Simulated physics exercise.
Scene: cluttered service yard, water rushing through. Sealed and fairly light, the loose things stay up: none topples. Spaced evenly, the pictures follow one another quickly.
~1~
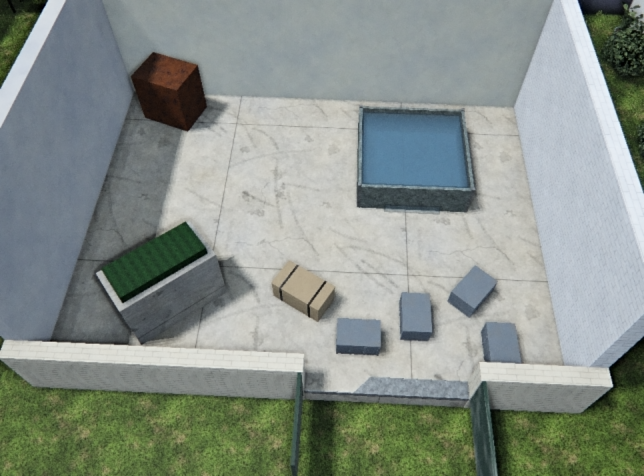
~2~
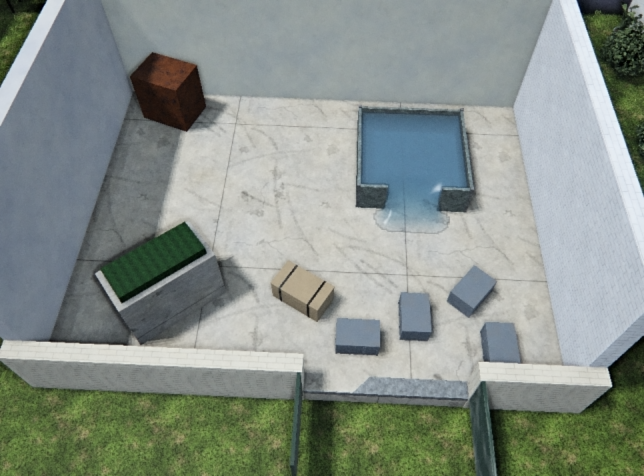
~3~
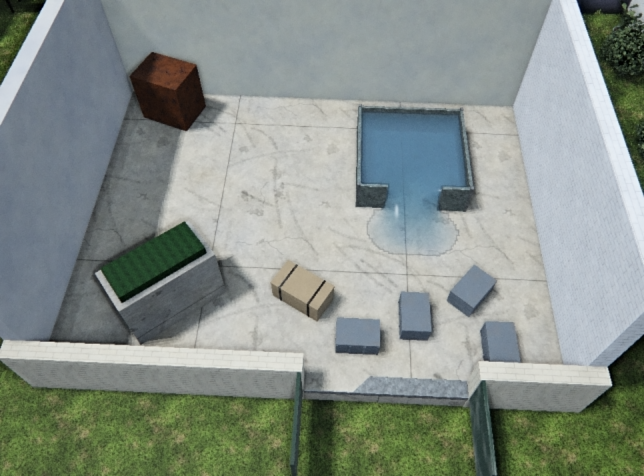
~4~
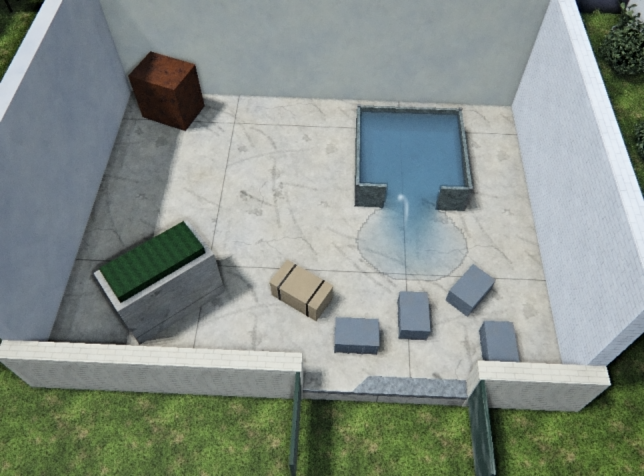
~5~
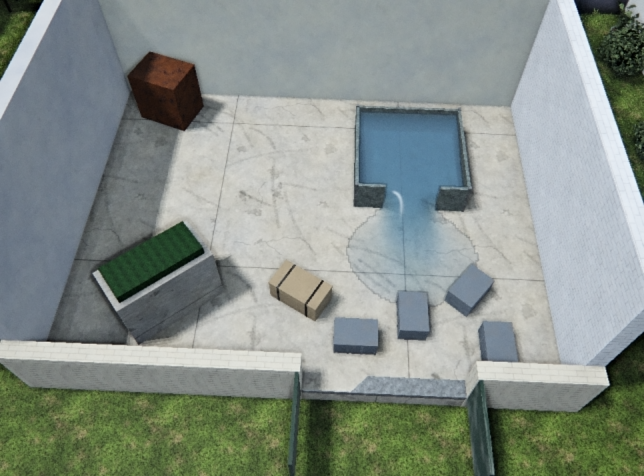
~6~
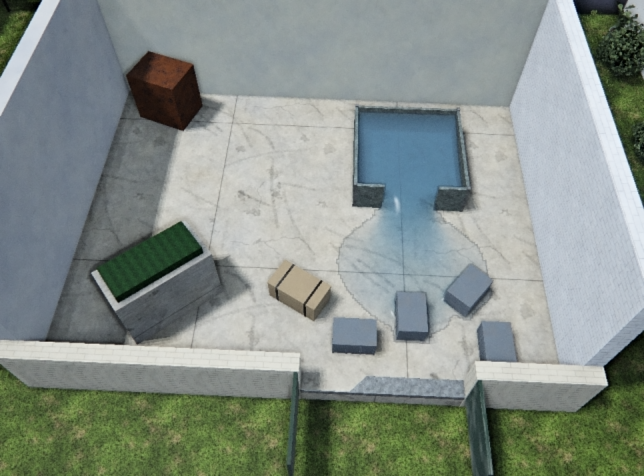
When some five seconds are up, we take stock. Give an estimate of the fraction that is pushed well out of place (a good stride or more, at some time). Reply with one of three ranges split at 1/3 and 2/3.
2/3 or more.
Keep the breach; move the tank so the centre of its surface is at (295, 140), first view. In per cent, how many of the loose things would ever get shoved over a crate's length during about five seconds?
Close to 60 %.
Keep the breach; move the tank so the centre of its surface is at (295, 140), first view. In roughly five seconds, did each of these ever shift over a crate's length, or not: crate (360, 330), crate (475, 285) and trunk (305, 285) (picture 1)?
Result per object - went far, stayed close, went far.
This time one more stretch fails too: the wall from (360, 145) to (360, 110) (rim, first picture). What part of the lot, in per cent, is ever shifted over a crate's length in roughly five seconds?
Roughly 0 %.
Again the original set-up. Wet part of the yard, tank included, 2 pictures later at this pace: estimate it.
20 %, give or take.
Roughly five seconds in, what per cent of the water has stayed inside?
Close to 68 percent of it stays.
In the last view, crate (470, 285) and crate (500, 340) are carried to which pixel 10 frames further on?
Estimated positions: (538, 319) and (529, 352), approximately.
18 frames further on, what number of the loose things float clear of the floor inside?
You get 2.
A moment on, 0 of 5 are well off their spots; 0 afloat.
Next, 3 of 5 are well off their spots; 2 afloat.
Later, 4 of 5 are well off their spots; 2 afloat.
In the end, 5 of 5 are well off their spots, and 5 have been at some point; 3 afloat.
